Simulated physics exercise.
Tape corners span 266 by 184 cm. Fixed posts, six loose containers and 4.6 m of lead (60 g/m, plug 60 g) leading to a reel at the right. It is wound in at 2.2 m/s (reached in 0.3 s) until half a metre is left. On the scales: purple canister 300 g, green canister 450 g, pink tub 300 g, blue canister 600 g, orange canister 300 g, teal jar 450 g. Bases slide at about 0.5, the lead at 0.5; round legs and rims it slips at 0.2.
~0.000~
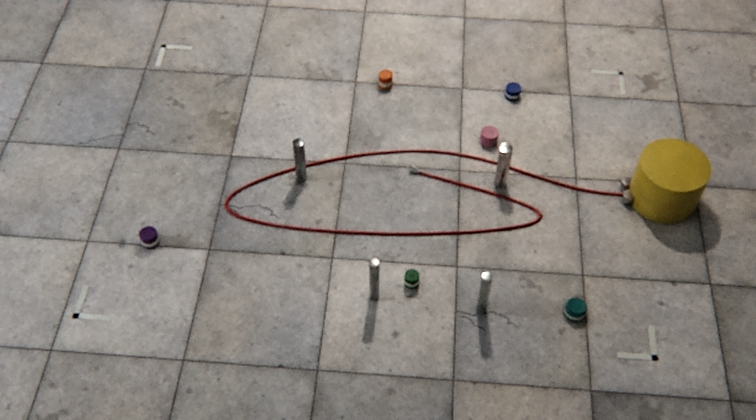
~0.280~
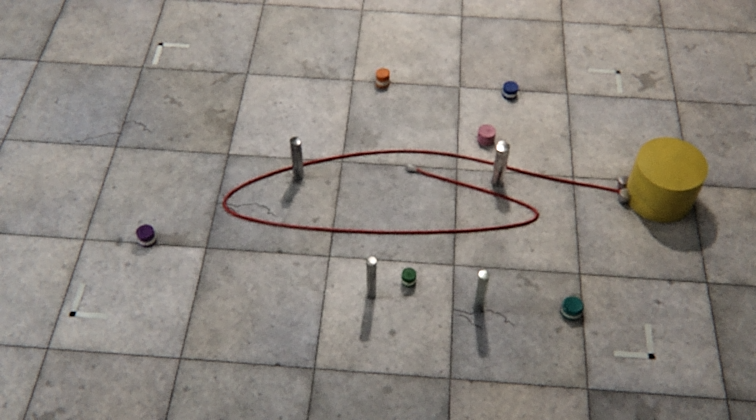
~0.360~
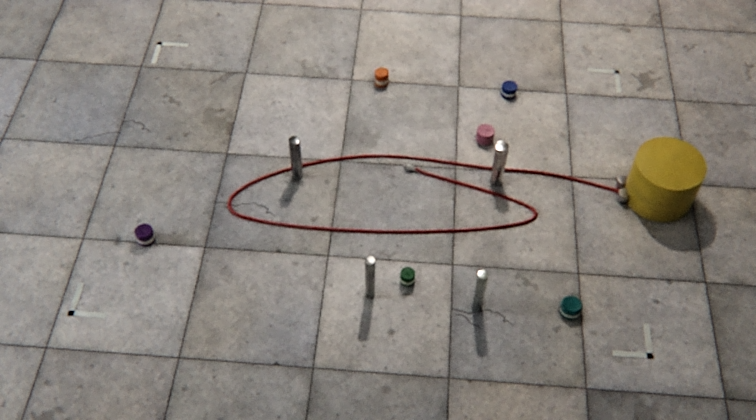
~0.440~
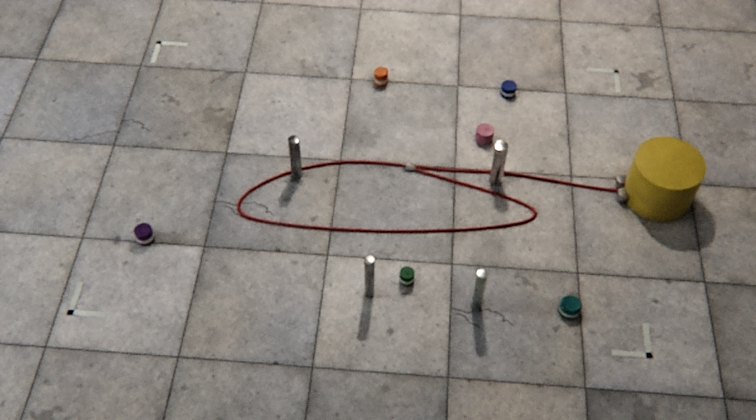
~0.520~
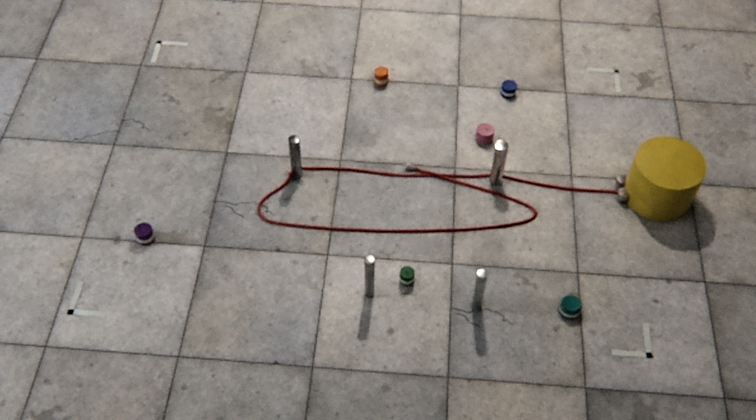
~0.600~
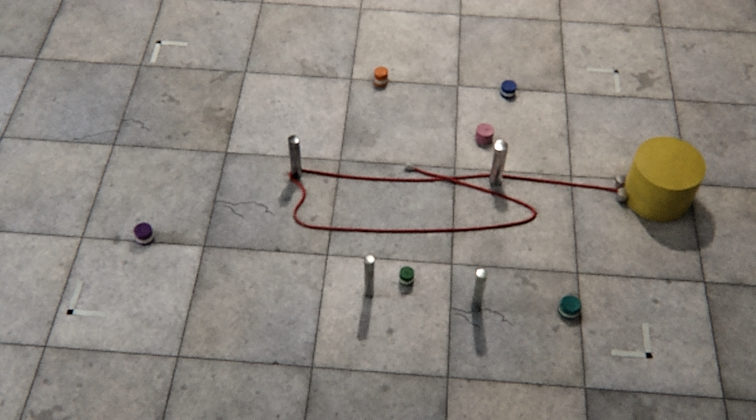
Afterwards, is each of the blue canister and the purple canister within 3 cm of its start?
Result: Blue canister gets shifted, purple canister stays put.
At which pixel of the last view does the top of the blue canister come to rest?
At about (607, 159).
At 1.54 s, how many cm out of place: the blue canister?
About: Blue canister 0 cm.
After 1.1 s, plug at (403, 172); nothing else has moved.
After 1.5 s, plug at (293, 164); nothing else has moved.
After 2.0 s, plug at (555, 130); blue canister 32 cm off its start at (554, 116), pink tub 96 cm off its start at (623, 65).
After 2.5 s, plug at (575, 151); blue canister 70 cm off its start, pink tub lifted 5 cm.
After 3.3 s, plug at (575, 151); blue canister 70 cm off its start at (607, 159), purple canister 0 cm off its start at (143, 229), pink tub 232 cm off its start.
